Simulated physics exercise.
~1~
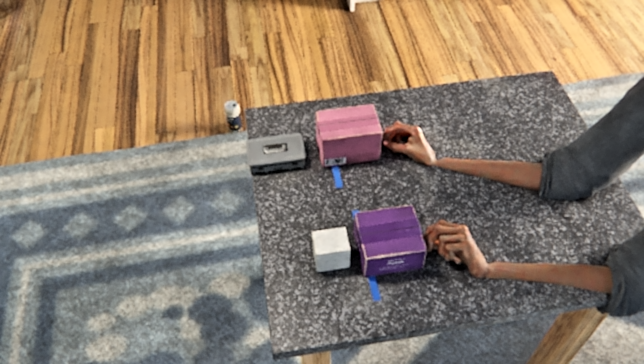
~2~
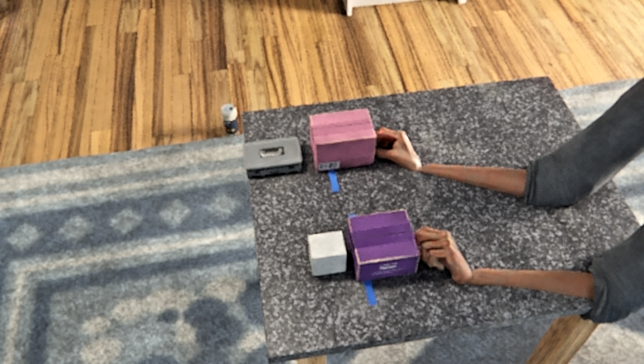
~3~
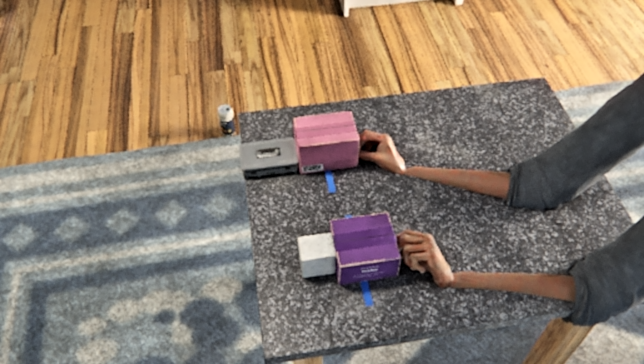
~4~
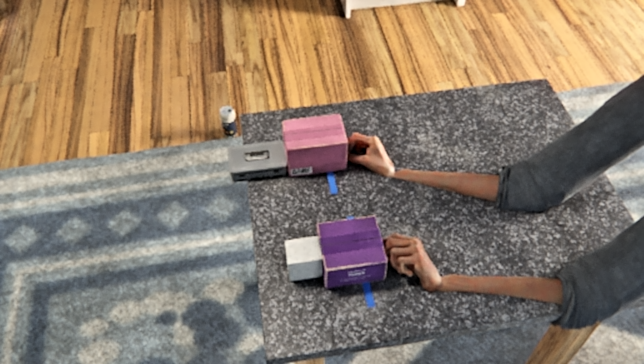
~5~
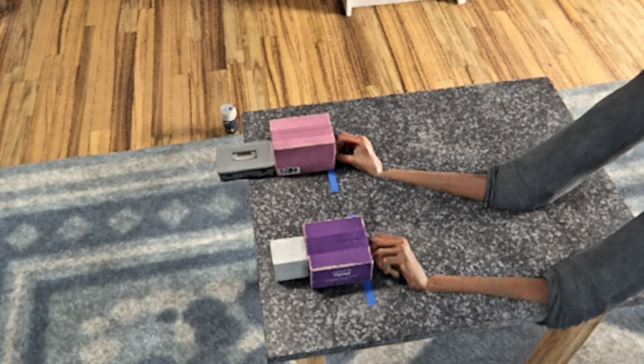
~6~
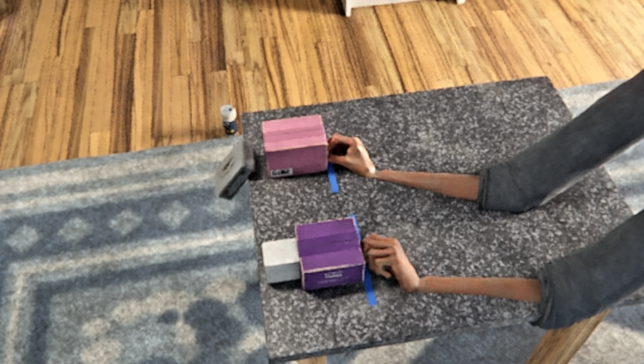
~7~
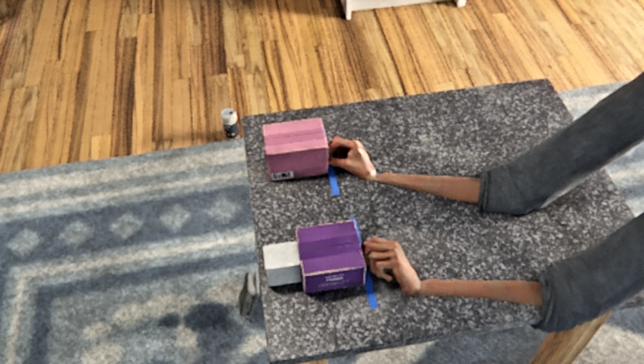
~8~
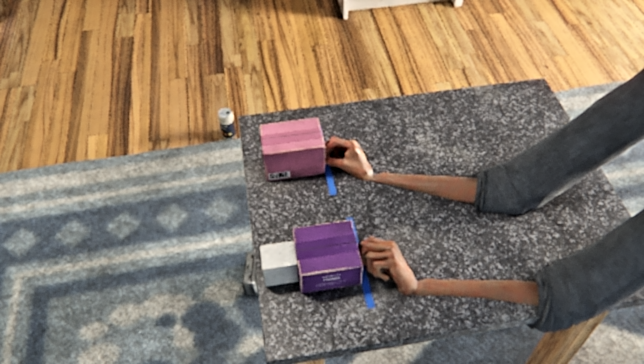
Two hands push boxes left across a speckled table until a grey case tips off, while a white block stays on.
